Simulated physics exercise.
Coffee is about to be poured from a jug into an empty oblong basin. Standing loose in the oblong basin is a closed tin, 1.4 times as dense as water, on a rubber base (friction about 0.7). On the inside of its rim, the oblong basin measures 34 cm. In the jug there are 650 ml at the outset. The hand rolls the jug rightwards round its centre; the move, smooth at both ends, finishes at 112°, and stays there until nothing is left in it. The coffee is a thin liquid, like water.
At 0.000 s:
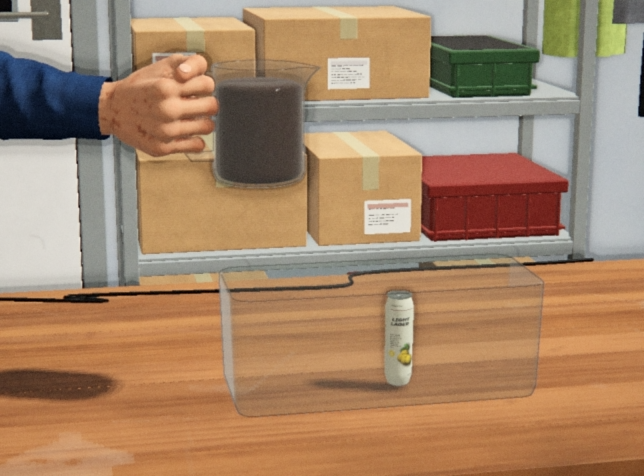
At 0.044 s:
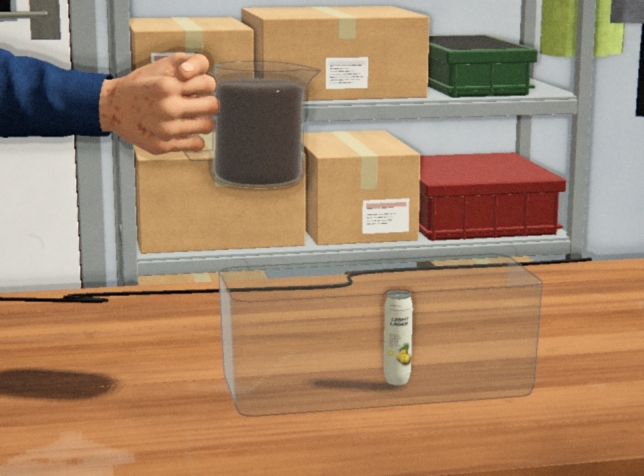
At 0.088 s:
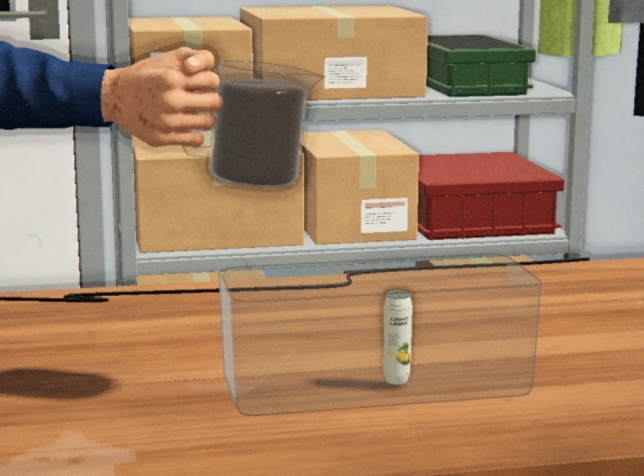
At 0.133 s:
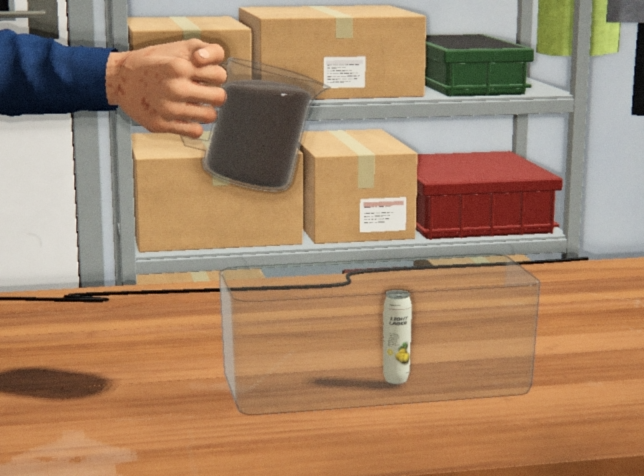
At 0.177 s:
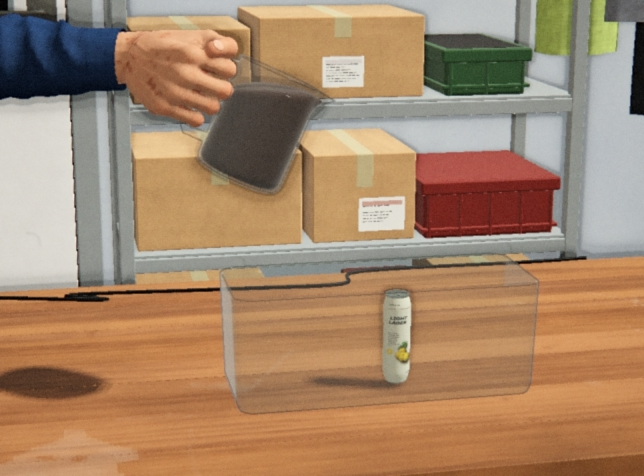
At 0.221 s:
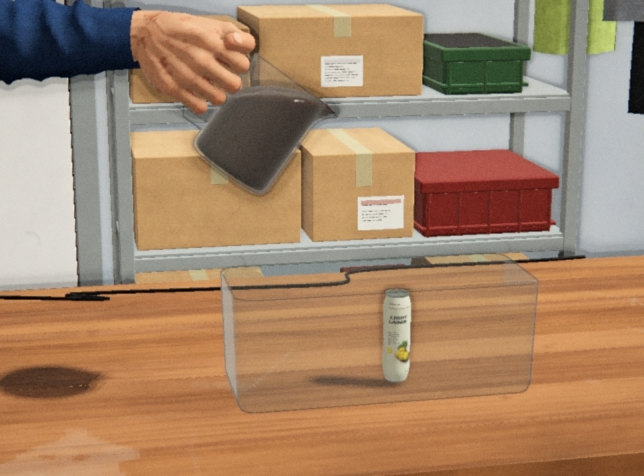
At first, a hand holds a clear jug of dark liquid upright, above and to the left of a clear oblong basin where a closed pale tin stands. The hand then rolls the jug rightwards, slowly and then further, until it leans steeply, the dark liquid shifting up towards its right rim.
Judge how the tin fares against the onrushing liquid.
My bet is it won't last.
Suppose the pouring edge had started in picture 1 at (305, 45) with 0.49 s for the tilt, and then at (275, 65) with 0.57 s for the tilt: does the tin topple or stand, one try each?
Run one: It tumbles. Run two: It does not tip.
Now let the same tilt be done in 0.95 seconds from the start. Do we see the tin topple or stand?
With that tilt, the tin tips.
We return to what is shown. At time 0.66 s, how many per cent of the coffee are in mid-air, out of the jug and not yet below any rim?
Some 20 per cent.
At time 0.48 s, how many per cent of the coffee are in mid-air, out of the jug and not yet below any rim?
32 %.
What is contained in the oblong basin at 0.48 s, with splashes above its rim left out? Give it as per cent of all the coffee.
Roughly 14 percent of it.
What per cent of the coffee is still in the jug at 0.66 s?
Roughly 12 percent remains.
By 0.48 s the tilt is 105° and 55 per cent is still to pour; the tin stands where it began.
By 0.66 s the tilt is 112° and 12 per cent is still to pour; the tin stands 2 cm from where it began.
By 0.86 s the tilt is 112° and 1 per cent is still to pour; the tin leans 21°.
By 1.07 s the tilt is 112° and 0 per cent is still to pour; the tin lies on its side.
At rest the tin lies on its side.
